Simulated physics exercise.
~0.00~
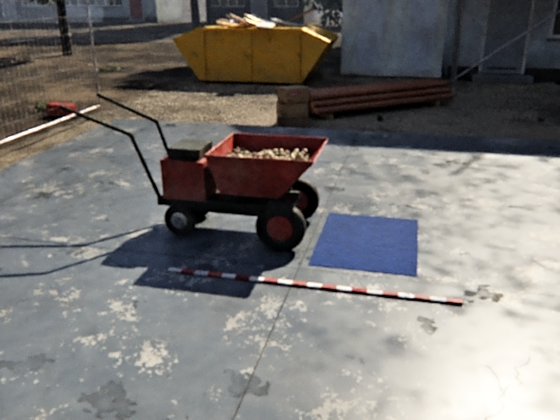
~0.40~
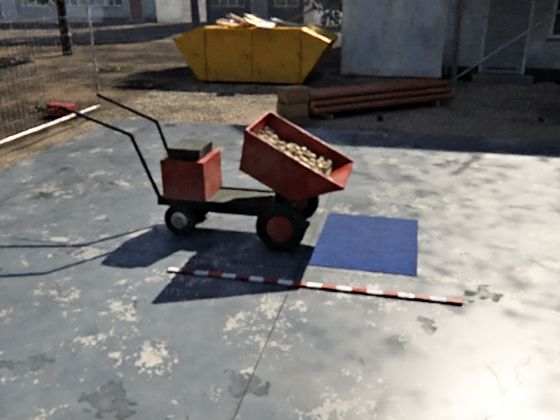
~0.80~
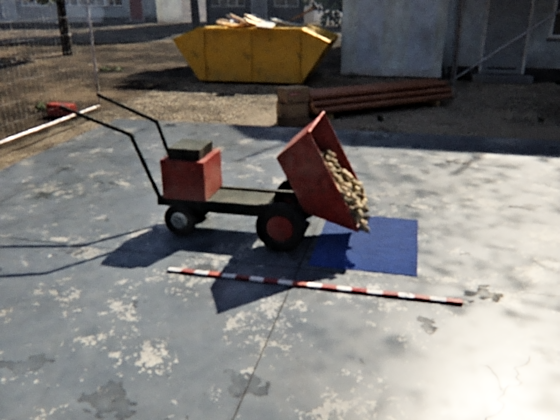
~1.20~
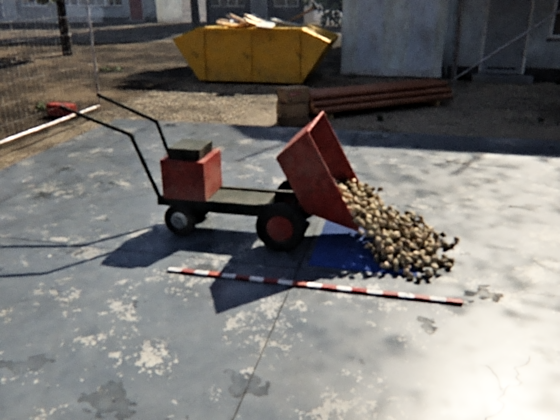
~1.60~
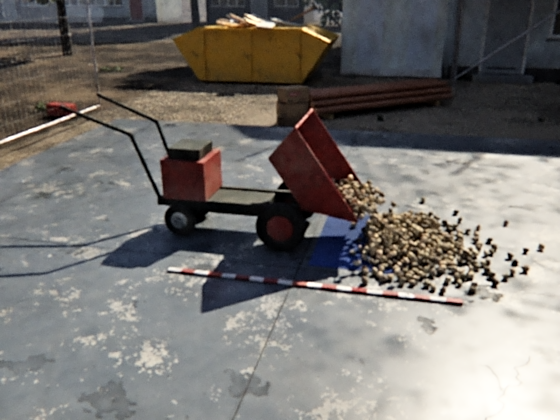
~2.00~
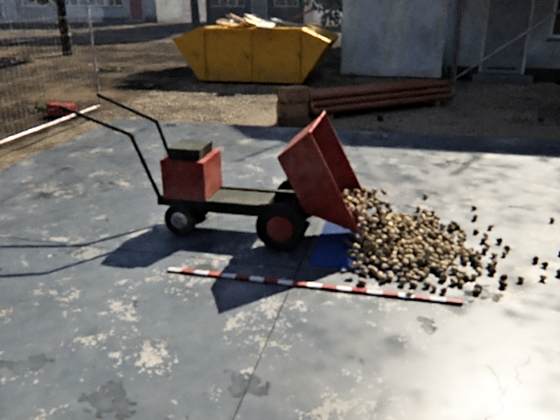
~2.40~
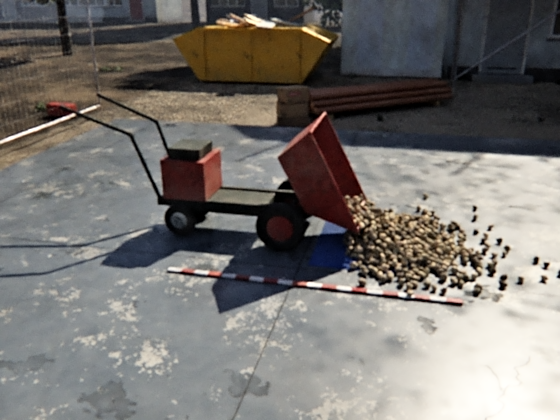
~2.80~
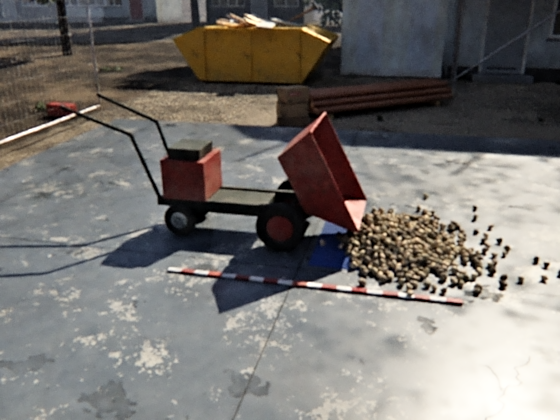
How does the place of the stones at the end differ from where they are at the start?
At the start the stones sit together inside the raised red skip of the barrow. At the end they lie lower and farther to the right, in a spread heap on the blue sheet and the floor around it.
